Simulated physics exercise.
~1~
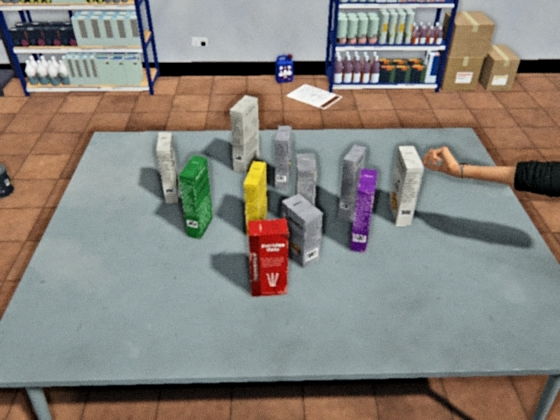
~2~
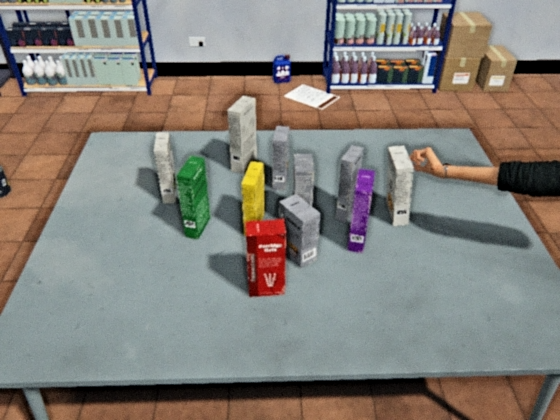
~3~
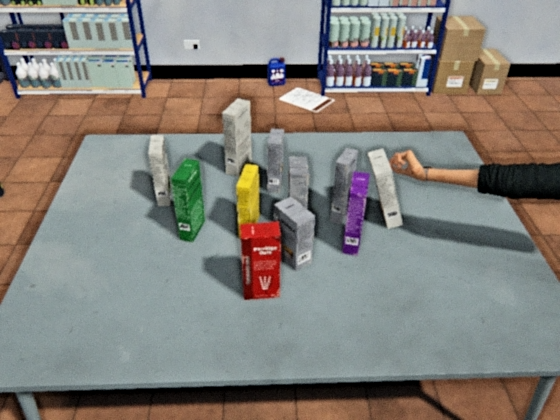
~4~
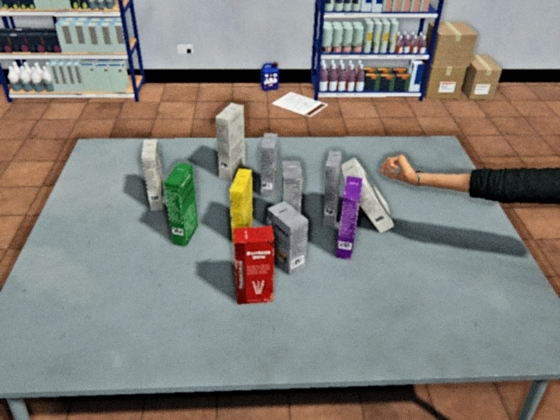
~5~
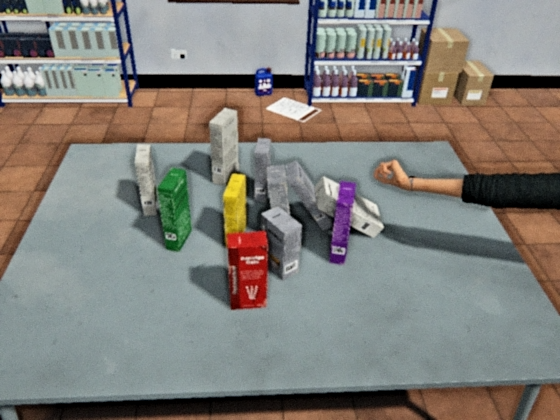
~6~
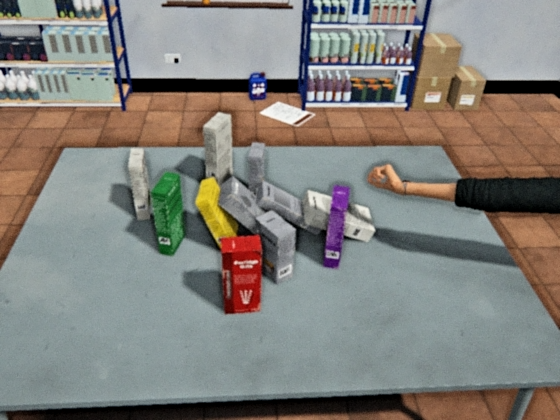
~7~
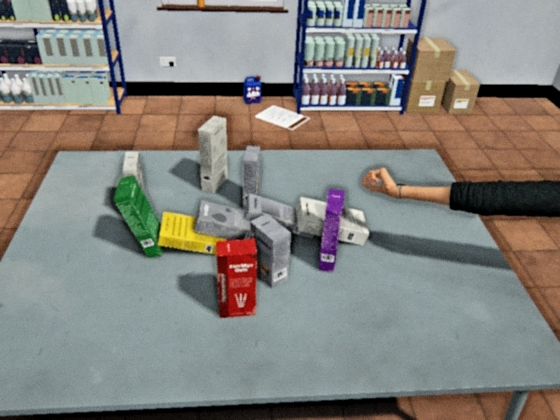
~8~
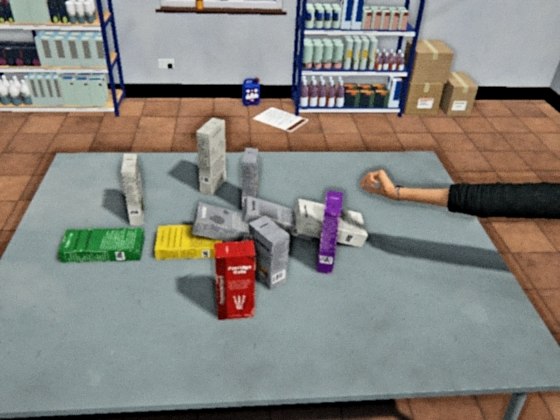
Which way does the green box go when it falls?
The green box tips over to the left and ends up lying flat on the table.
